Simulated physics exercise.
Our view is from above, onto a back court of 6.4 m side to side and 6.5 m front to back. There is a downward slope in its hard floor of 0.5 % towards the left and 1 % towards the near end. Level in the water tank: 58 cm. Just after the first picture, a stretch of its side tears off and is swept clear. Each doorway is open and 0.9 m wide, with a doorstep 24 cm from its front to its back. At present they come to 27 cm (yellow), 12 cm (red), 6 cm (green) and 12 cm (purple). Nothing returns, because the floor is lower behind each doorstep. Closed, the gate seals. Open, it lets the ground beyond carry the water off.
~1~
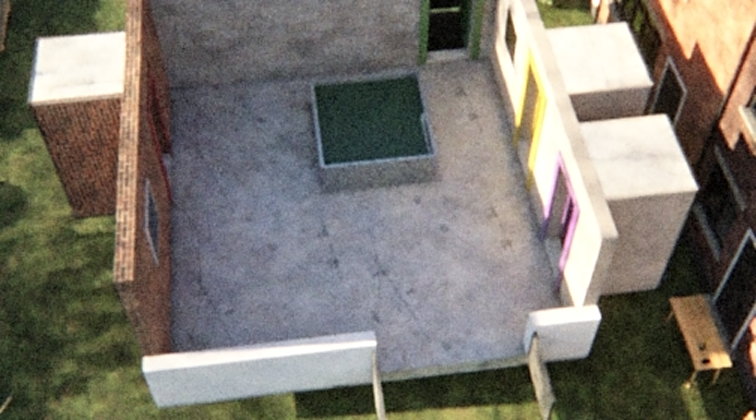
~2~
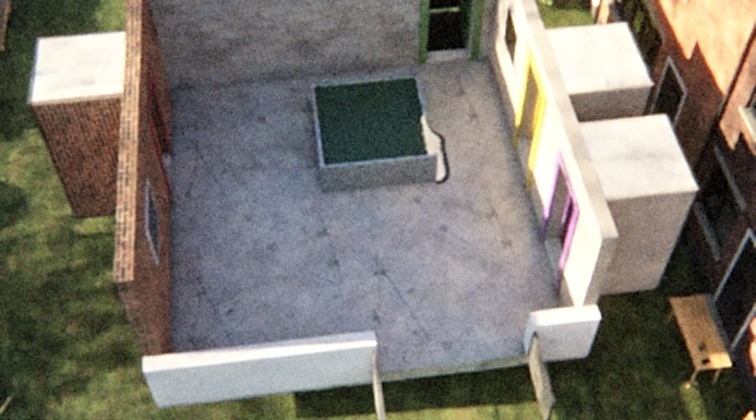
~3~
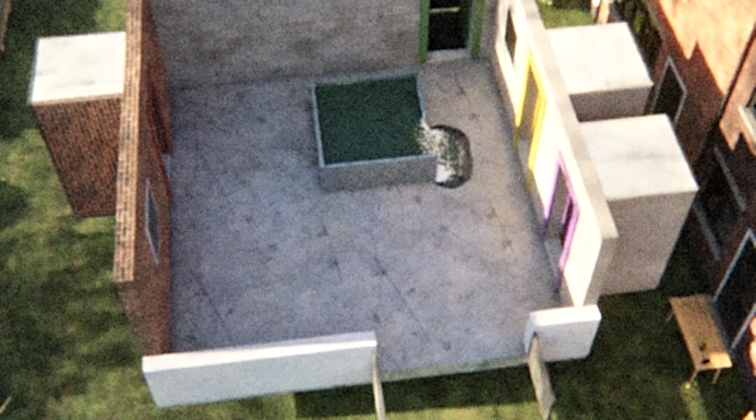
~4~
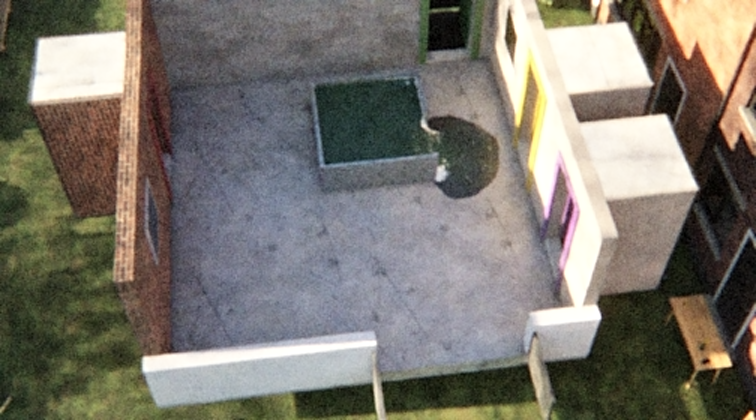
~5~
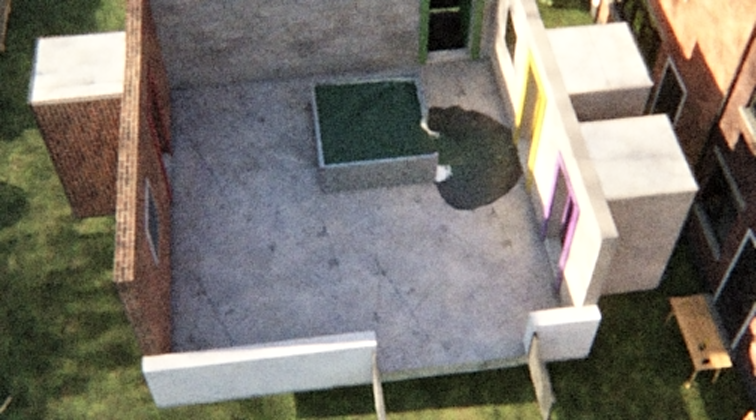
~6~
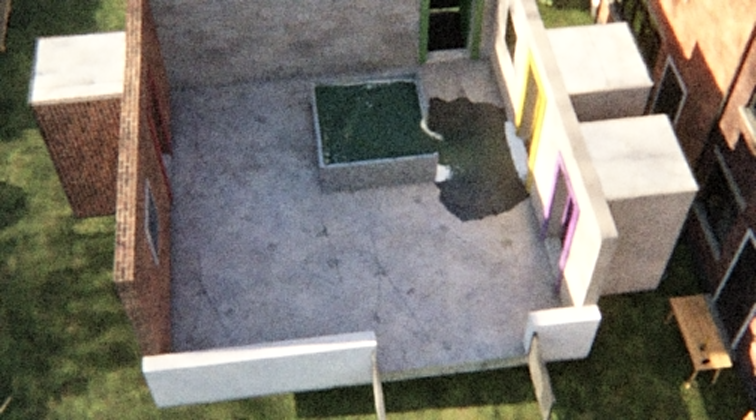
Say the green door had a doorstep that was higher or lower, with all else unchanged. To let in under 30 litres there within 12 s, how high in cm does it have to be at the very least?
At least roughly 12.5 cm.
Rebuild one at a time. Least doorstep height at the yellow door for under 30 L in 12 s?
Yellow door, minimum about 28 cm.
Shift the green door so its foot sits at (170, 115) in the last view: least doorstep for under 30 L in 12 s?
You'd want it roughly 7.5 cm high.
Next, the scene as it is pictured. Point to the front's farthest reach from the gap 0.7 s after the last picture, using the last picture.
Roughly at (545, 262) in the last view.
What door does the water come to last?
Coming last is the red one.
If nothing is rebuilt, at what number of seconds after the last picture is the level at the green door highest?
It peaks around 1.8 s.
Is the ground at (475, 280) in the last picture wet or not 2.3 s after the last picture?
At that moment it's submerged.
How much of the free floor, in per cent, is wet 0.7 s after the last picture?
About 15 per cent.
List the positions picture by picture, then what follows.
The first frame shows the water tank at (372, 120) is whole and still, 58 cm deep; the green door at (451, 22) is dry.
In the second frame, the front is at (445, 168), 0.3 m from the gap at (429, 149); 0.2 m2 of floor is wet, 58 cm left at the back.
In the third frame, water pours out at (428, 151) and has run 0.8 m, to (466, 146); about 10 cm deep outside, 58 cm at the back.
In the fourth frame, the gap is at (428, 151), the front 1.2 m out at (494, 153); the back of the water tank holds 58 cm.
In the fifth frame, the gap is at (428, 151), the front 1.7 m out at (521, 165); the back of the water tank holds 58 cm.
In the sixth frame, the front is at (530, 157), 1.8 m from the gap at (428, 151); 3.5 m2 of floor is wet, 56 cm left at the back; 1.2 m in a straight line remain to the green door at (451, 22).
Then, 0.7 s after the last picture water covers 15 % of the floor, deepest (35 cm) near (515, 158); it has not reached the green door.
Then, 2.3 s after the last picture water covers 30 % of the floor, deepest (26 cm) near (567, 335); 15 cm at the green door, 37 litres in over its 6 cm doorstep.
Then, 11.3 s after the last picture water covers 75 % of the floor, deepest (10 cm) near (241, 375); 4 cm at the green door, 144 litres in over its 6 cm doorstep.
At the green door as built, the water peaked near 17 cm, 1.9 s after the last picture.
Run again over the same 12 s with other heights there, 47 litres in over 11 cm, 14 litres over 15 cm. The limit of 30 litres is kept from about 12.5 cm up.
